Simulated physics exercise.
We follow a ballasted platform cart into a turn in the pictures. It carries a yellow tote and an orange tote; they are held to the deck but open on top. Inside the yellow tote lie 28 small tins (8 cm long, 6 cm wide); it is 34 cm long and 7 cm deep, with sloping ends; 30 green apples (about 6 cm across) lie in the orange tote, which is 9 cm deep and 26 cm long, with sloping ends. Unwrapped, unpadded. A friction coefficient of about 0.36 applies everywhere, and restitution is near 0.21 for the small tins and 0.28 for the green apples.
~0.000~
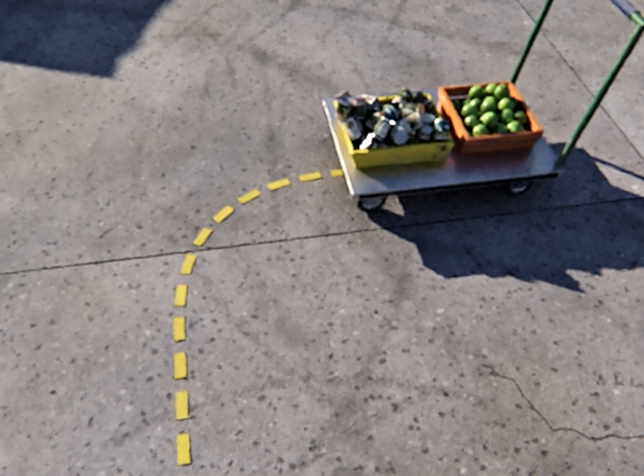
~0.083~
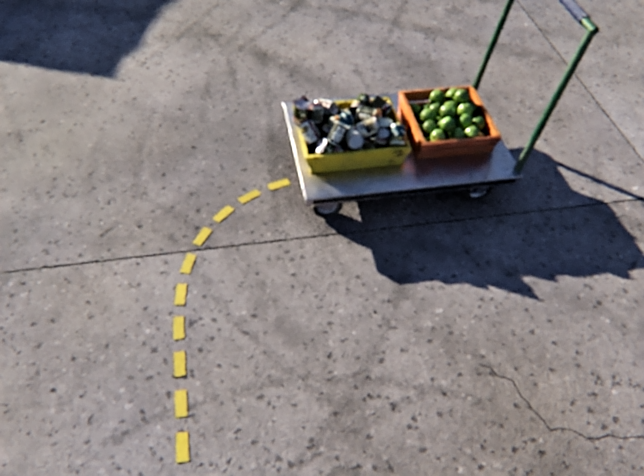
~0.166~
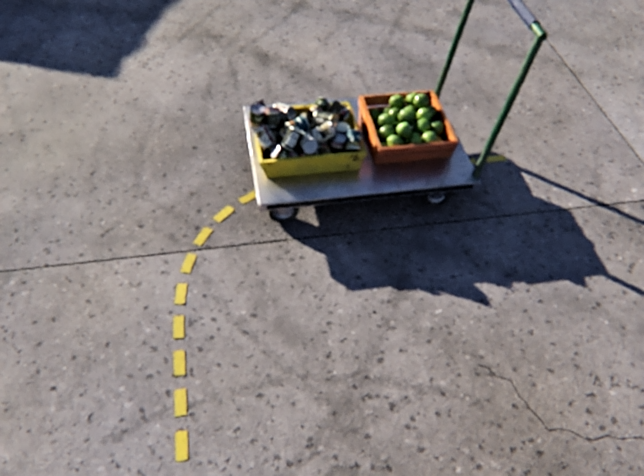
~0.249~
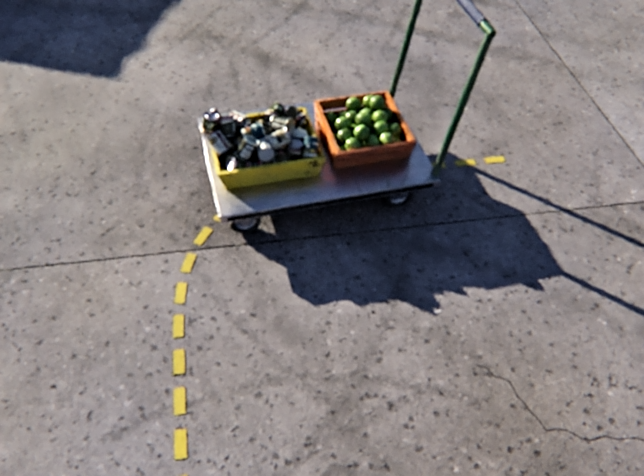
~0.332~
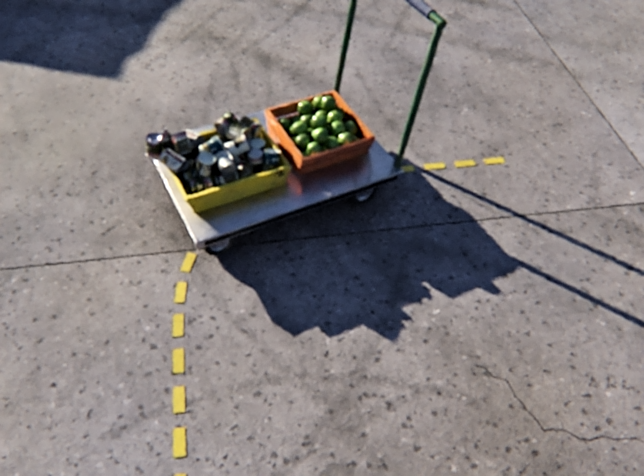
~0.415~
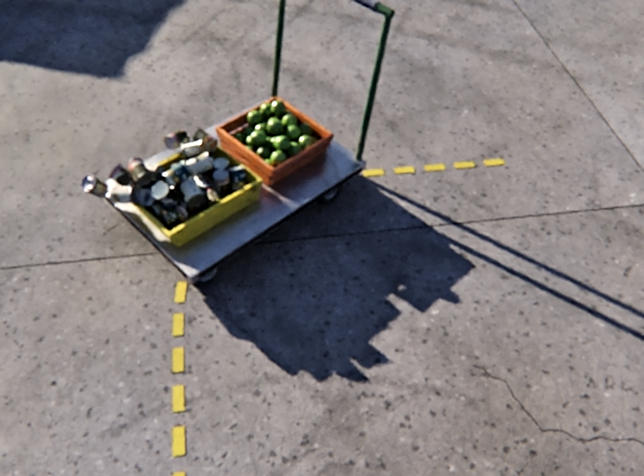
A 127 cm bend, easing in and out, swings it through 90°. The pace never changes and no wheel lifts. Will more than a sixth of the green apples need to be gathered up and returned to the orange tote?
No: Sixth not reached.
After 0.46 s, the yellow tote is down by 4 of 28 and the orange tote has all 30.
After 0.58 s, the yellow tote is down by 7 of 28 and the orange tote has all 30.
After 0.76 s, the yellow tote is down by 9 of 28 and the orange tote is down by 1 of 30.
When it is over (at 1.21 s), the yellow tote is down by 9 of 28 and the orange tote is down by 1 of 30. Asked share, 1 of 30, 3 per cent.
